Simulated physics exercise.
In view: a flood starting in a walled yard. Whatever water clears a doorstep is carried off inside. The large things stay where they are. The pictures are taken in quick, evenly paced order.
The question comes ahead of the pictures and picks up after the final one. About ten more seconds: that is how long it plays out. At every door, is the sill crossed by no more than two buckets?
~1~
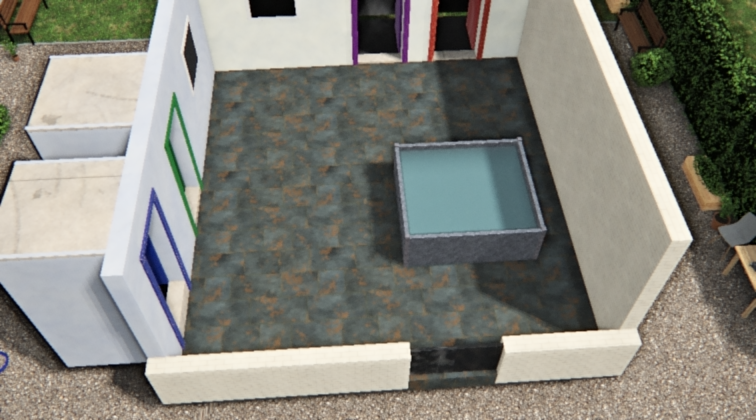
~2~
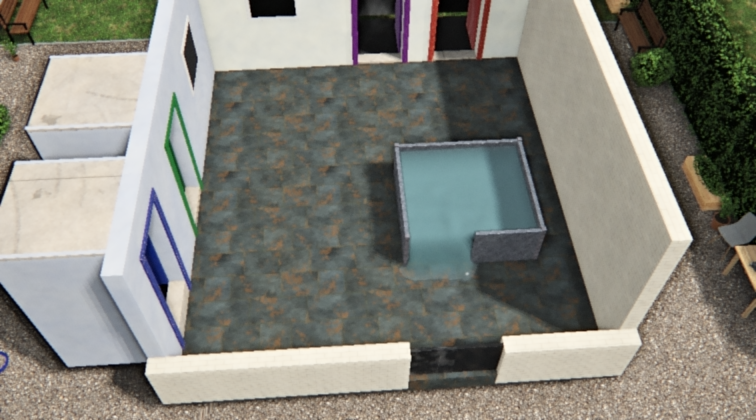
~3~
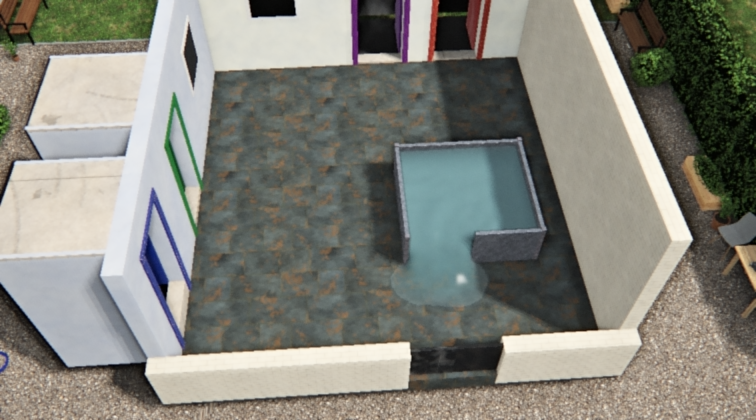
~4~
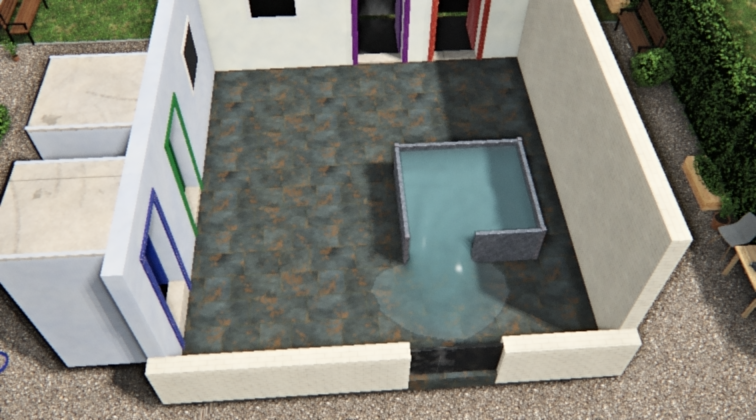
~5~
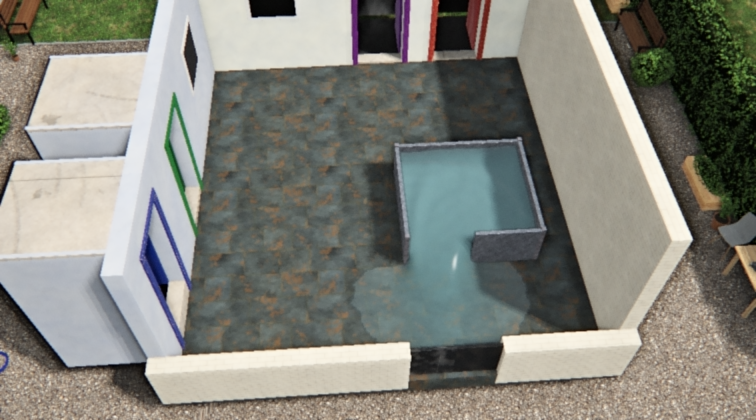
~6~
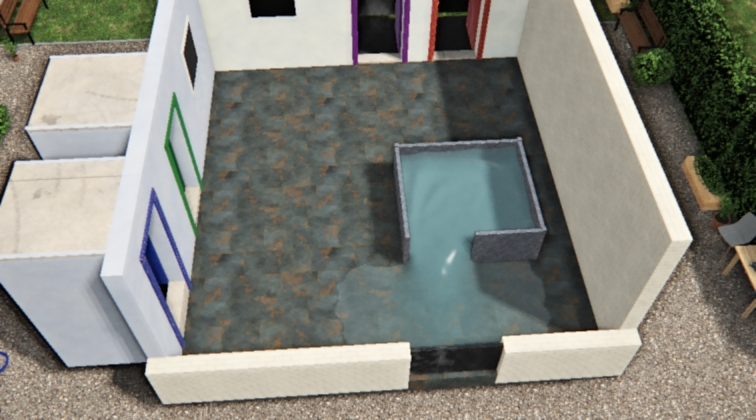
The red door: No, more than that crosses. The purple door: No, more than that crosses. The green door: Yes, it stays at two or less. The blue door: Yes, it stays at two or less.
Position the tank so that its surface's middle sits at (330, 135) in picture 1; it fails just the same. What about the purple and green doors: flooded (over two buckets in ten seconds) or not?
Checking both: Purple door remains within limits, green door remains within limits.
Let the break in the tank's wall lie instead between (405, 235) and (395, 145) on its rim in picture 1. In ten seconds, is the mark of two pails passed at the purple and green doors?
Note - purple door: Short of the mark, green door: Past the mark.
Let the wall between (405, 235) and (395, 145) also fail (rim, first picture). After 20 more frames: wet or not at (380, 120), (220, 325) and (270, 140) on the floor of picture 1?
Log: Point 1 unreached; point 2 inundated; point 3 inundated.
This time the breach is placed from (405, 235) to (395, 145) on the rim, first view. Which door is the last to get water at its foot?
That would be the red-painted one.
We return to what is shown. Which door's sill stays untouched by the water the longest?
My answer: The purple door.
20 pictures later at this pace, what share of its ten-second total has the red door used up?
That share would be near 0 %.
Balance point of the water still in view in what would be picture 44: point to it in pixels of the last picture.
Somewhere around (385, 226) in the last view.
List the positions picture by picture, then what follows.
Still water in the water tank at (466, 189), in the first picture.
Water pours out at (440, 254) and has run to (406, 274), in the second picture.
The front is at (478, 296), out from the gap at (440, 255), in the third picture.
Water pours out at (439, 255) and has run to (465, 335), in the fourth picture.
The front is at a hidden place, out from the gap at (440, 255), in the fifth picture.
Water pours out at (440, 255) and has run to a hidden place, in the sixth picture.
A moment on, water covers 15 % of the floor; the red door not reached, the purple door not reached, the green door not reached, the blue door not reached.
Next, water covers 25 % of the floor; the red door not reached, the purple door not reached, the green door not reached, the blue door wet at the sill, nothing in.
Then, water covers 40 % of the floor; the red door not reached, the purple door not reached, the green door wet at the sill, nothing in, the blue door wet at the sill, nothing in.
Later, water covers 80 % of the floor; the red door under two buckets in, the purple door wet at the sill, nothing in, the green door wet at the sill, nothing in, the blue door wet at the sill, nothing in.
In the end, water covers 95 % of the floor; the red door over two buckets in, the purple door over two buckets in, the green door wet at the sill, nothing in, the blue door wet at the sill, nothing in.
